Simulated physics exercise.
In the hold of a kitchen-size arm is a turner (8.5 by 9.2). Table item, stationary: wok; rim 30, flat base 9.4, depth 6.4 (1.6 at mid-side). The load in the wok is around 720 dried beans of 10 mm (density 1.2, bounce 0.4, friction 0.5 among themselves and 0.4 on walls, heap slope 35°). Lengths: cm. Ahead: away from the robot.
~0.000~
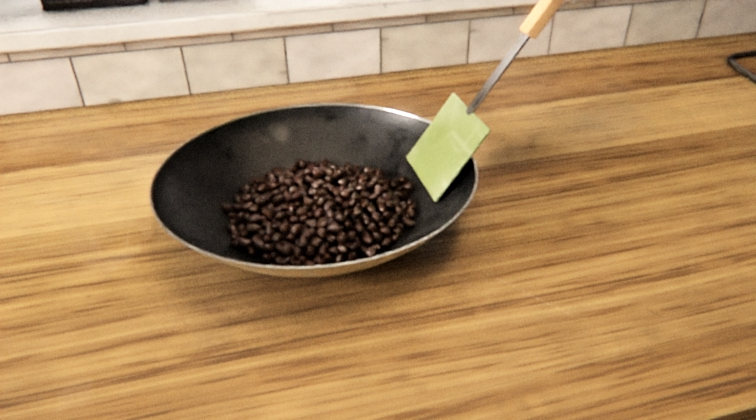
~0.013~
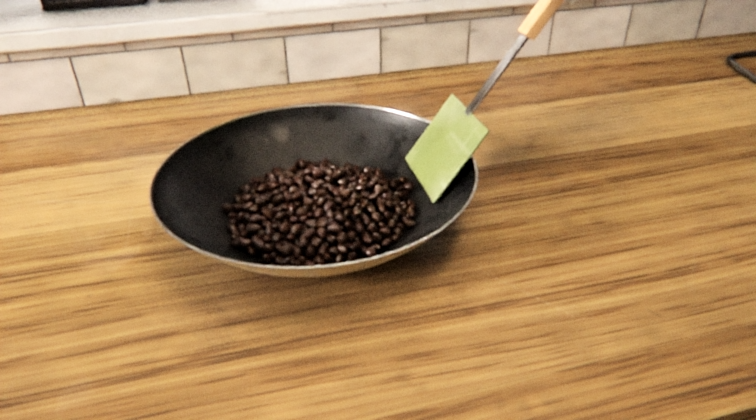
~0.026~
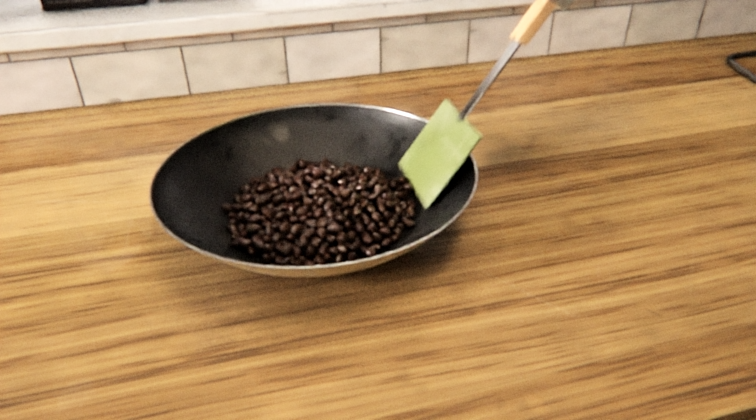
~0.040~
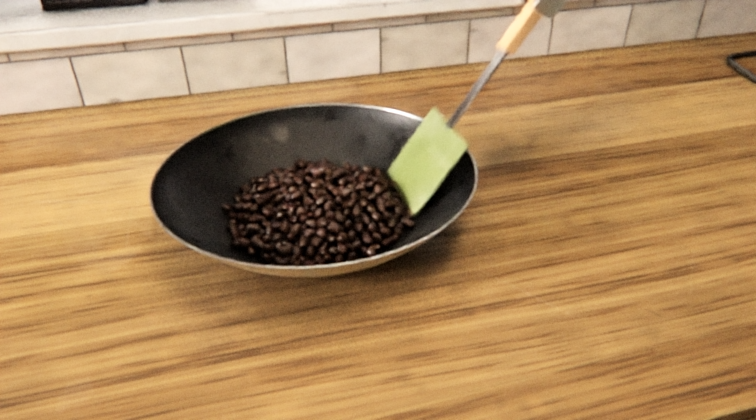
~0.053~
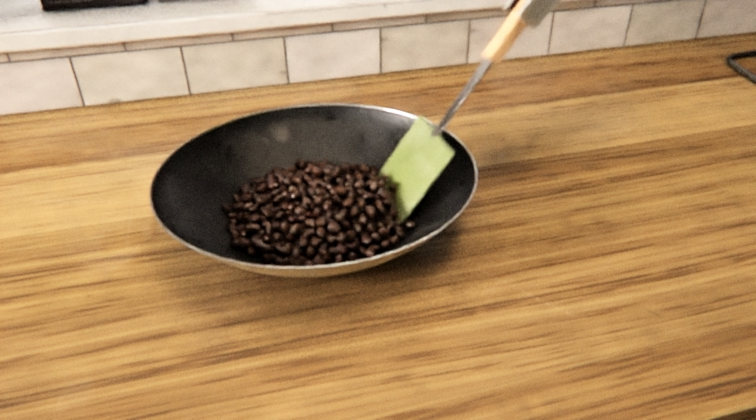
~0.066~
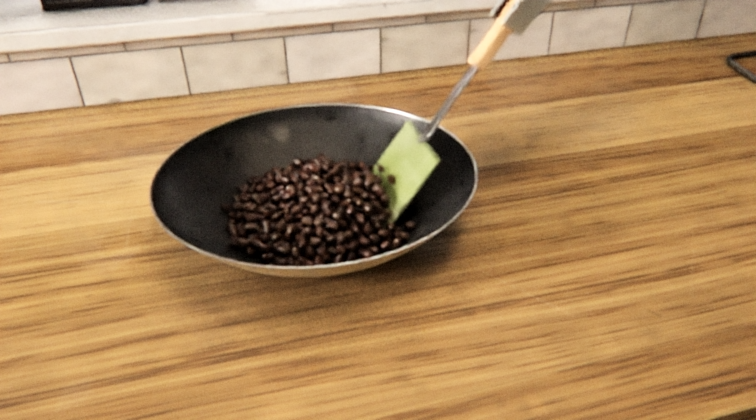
A green turner with a light wooden handle, held by a robot arm, rests still at first, then slides down and left into the dark beans in a black wok on a wooden counter, nudging the nearest ones slightly.
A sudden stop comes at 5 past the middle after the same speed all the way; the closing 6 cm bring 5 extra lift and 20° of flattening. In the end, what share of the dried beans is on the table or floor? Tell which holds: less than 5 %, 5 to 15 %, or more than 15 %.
What holds is 5 to 15 %.
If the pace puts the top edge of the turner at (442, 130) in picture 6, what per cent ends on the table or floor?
Expect some 0 per cent there.
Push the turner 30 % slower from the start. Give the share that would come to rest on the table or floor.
Then around 0 percent would finish on the table or floor.
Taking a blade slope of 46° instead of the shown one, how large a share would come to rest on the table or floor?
Roughly 10 per cent.
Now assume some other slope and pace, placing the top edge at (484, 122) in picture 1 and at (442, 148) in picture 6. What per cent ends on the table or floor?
Around 5 per cent finishes there.
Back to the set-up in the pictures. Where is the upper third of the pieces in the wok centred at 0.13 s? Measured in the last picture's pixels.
The middle lies somewhere about (281, 191).
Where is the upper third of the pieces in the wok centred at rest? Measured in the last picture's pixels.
Centre: Roughly (216, 200).
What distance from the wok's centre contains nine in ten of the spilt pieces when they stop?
That distance is around 45 cm.
After 0.10 s, sloping 54°, highest piece 7 above the table; 721 in the wok.
After 0.13 s, sloping 47°, highest piece 8 above the table; 721 in the wok.
After 0.35 s, sloping 34°, highest piece 9 above the table; 653 in the wok, 38 on the table or floor, 30 on the blade or in flight.
After 1.40 s, sloping 34°, highest piece 7 above the table; 652 in the wok, 69 on the table or floor.
At rest, 652 in the wok, 69 on the table or floor. That is 10 % on the table or floor.
